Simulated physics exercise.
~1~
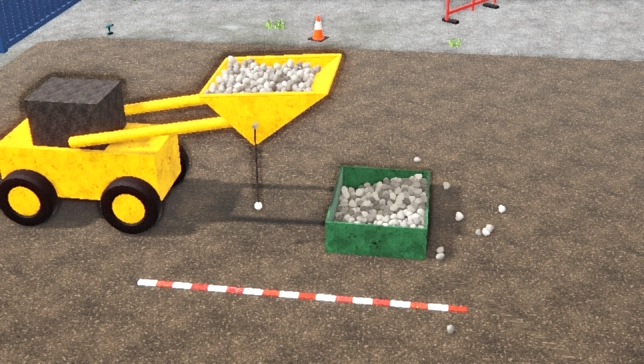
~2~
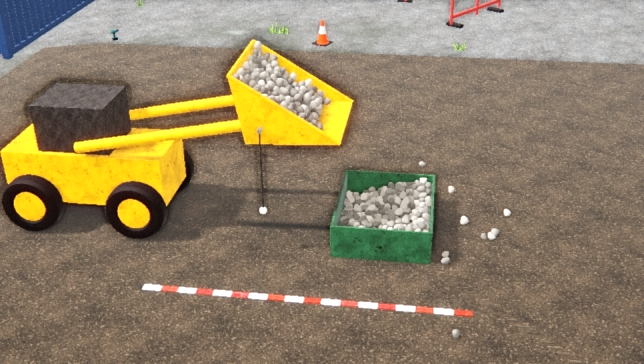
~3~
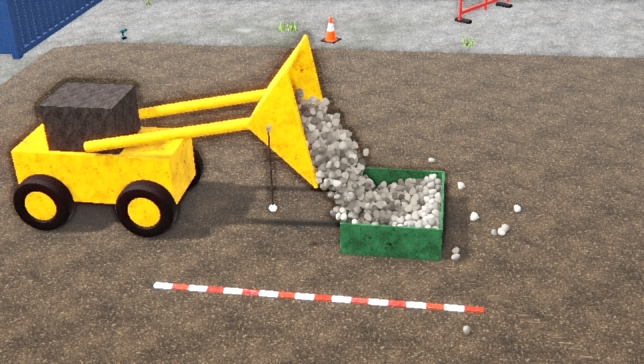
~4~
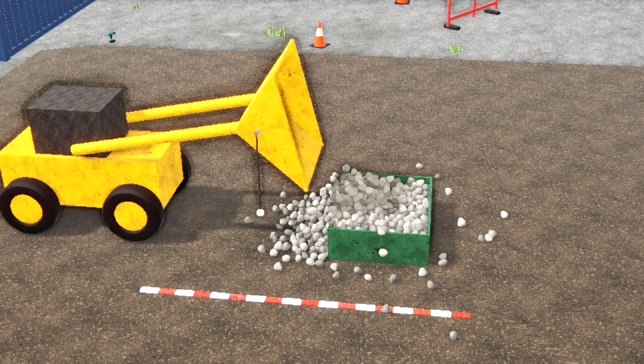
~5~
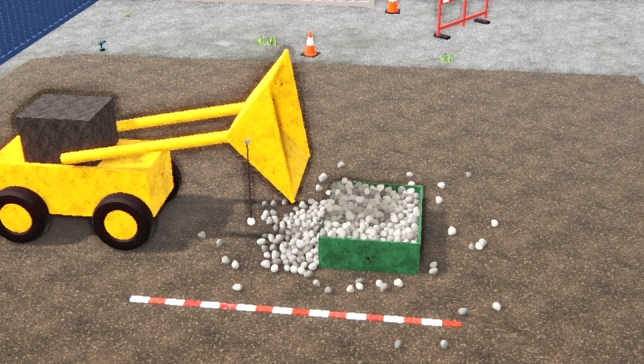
On a patch of brown dirt, a yellow loader held a bucket of pale stones above a partly filled green bin, then tipped it forward and poured them out, leaving the bin heaped, a pile spilled against its left side and the bucket empty.
